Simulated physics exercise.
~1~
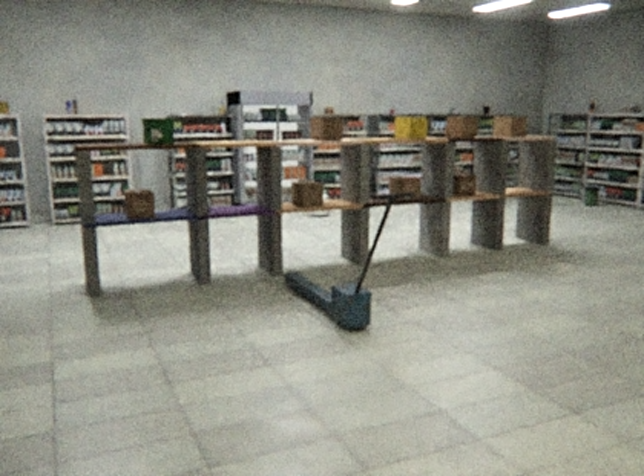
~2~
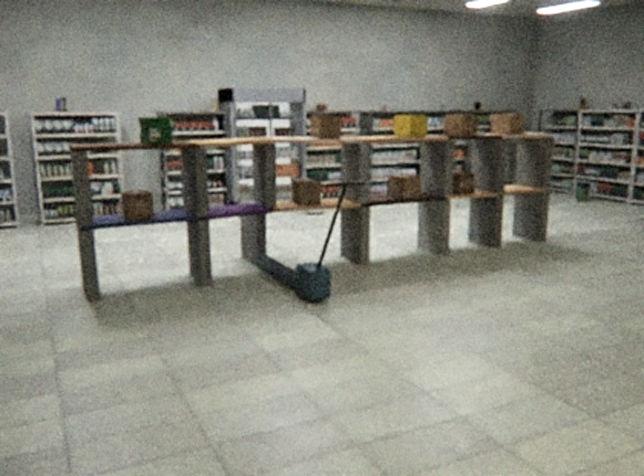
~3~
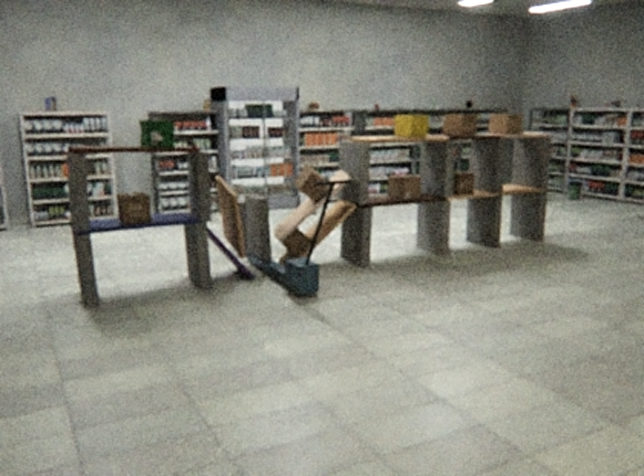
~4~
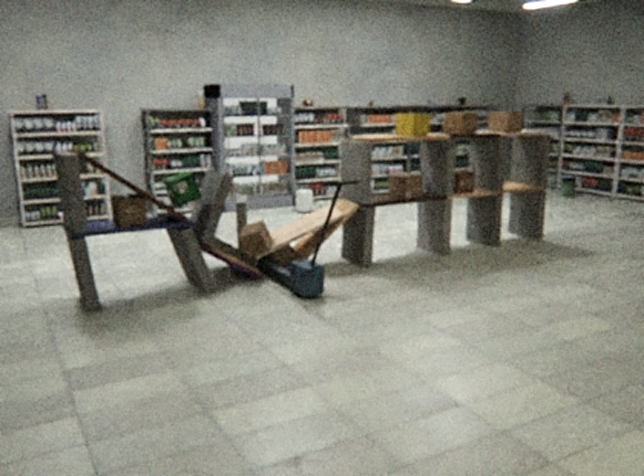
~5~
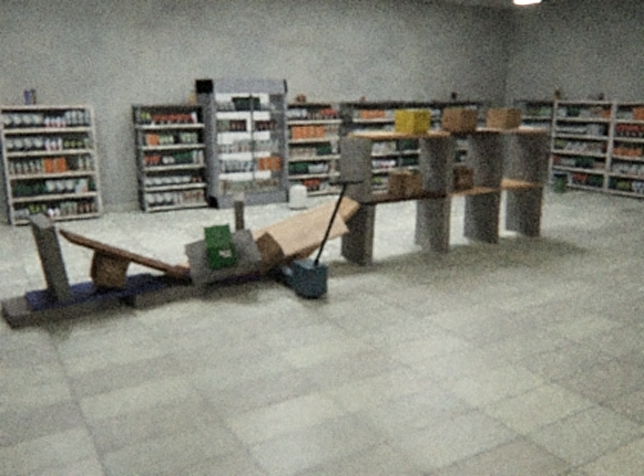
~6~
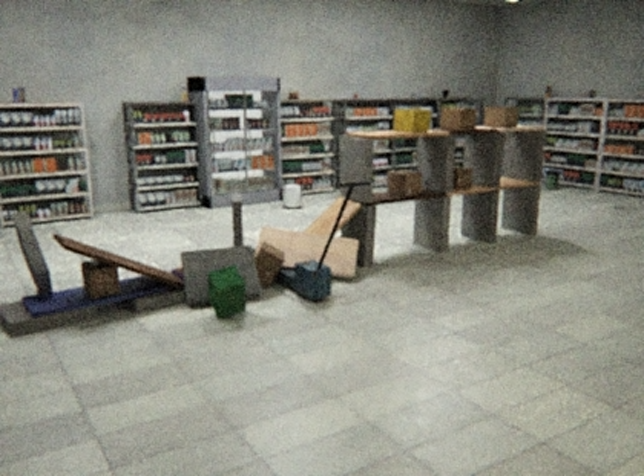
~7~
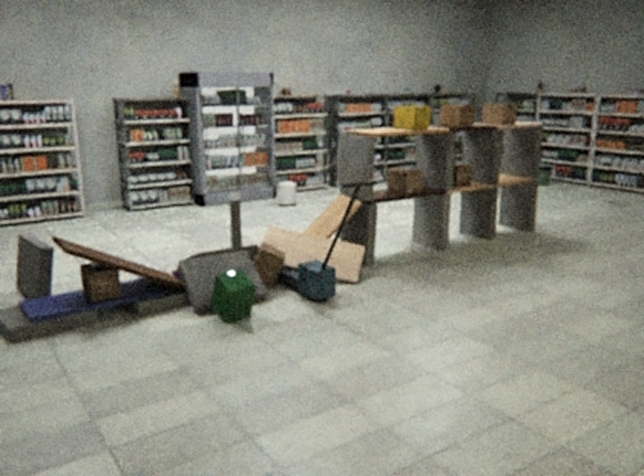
In a storeroom lined with stocked shelves, a low jack slides into an upright of a two-tier board rack, and the middle boards drop before the left section topples, bringing down the blue board and green carton, while the right section stays standing with its yellow carton on top.
